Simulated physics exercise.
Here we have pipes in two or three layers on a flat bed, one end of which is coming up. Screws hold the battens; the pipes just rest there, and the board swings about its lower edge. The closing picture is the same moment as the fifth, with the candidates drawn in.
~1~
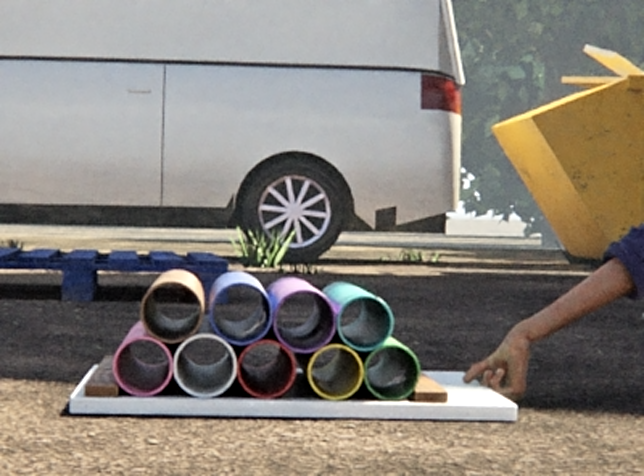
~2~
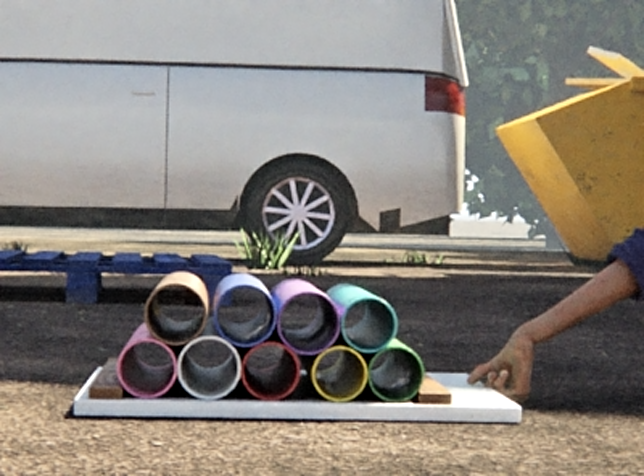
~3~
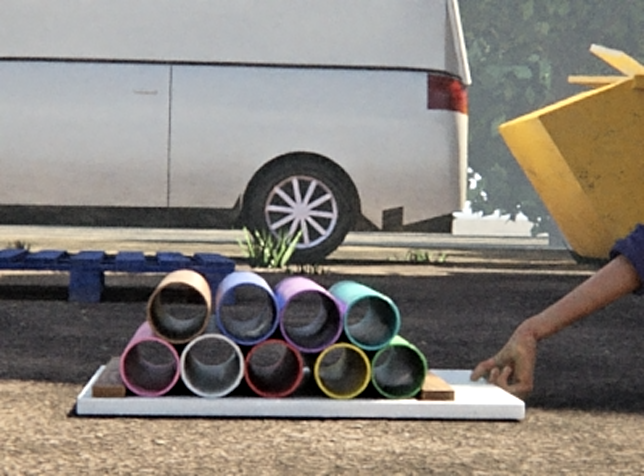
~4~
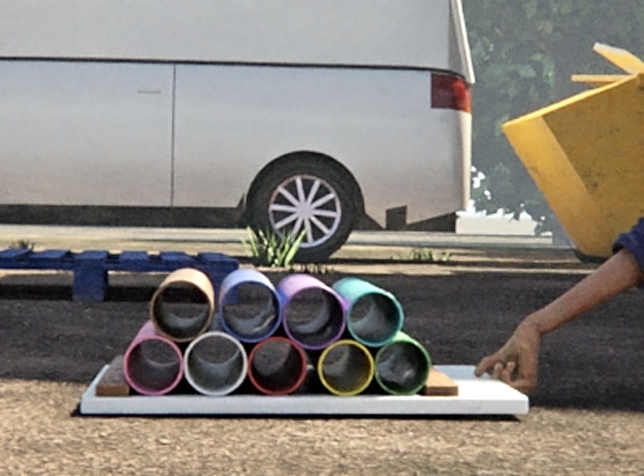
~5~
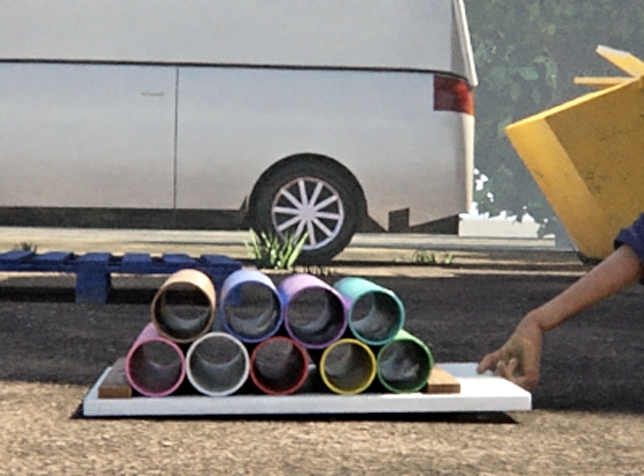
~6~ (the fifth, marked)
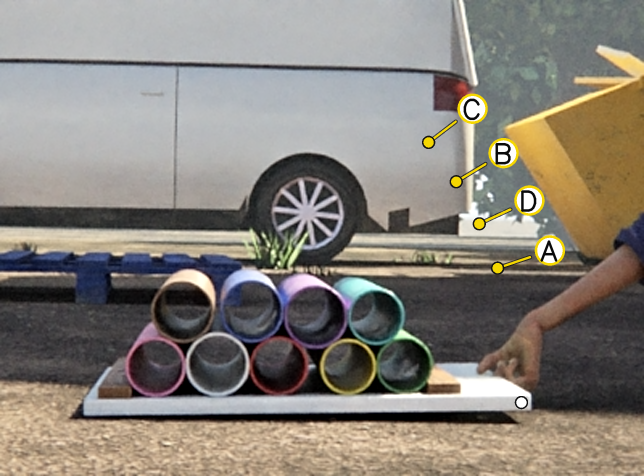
Roadside near a parked van, a hand slightly raising the right end of a white board, colourful pipes staying stacked in two rows.
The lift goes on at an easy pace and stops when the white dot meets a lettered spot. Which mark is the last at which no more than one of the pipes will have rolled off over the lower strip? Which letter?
The answer is mark A.
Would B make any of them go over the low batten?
Yes.
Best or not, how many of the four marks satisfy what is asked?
The number is one.
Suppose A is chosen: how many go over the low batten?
At A the number is none.
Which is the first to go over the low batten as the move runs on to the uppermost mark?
It is the brown one.
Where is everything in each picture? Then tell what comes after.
In the first frame, red pipe (266, 369); yellow pipe (336, 372); green pipe (392, 373).
In the second frame, green pipe (396, 374); brown pipe (176, 314).
In the third frame, board (294, 384); green pipe (399, 371); blue pipe (248, 313).
In the fourth frame, board (298, 382); pink pipe (153, 365); white pipe (215, 364).
In the fifth frame, board (300, 382); pink pipe (156, 367); white pipe (218, 364).
On the copy, A at (497, 268); B at (456, 182); C at (429, 142); D at (479, 224); the white dot at (521, 403).
On A. First, board at 14°.
Then, board at 20°.
Finally, board at 20°, none over the low batten.
By contrast, B nine over the low batten; C nine over the low batten; D three over the low batten (brown, purple, blue).
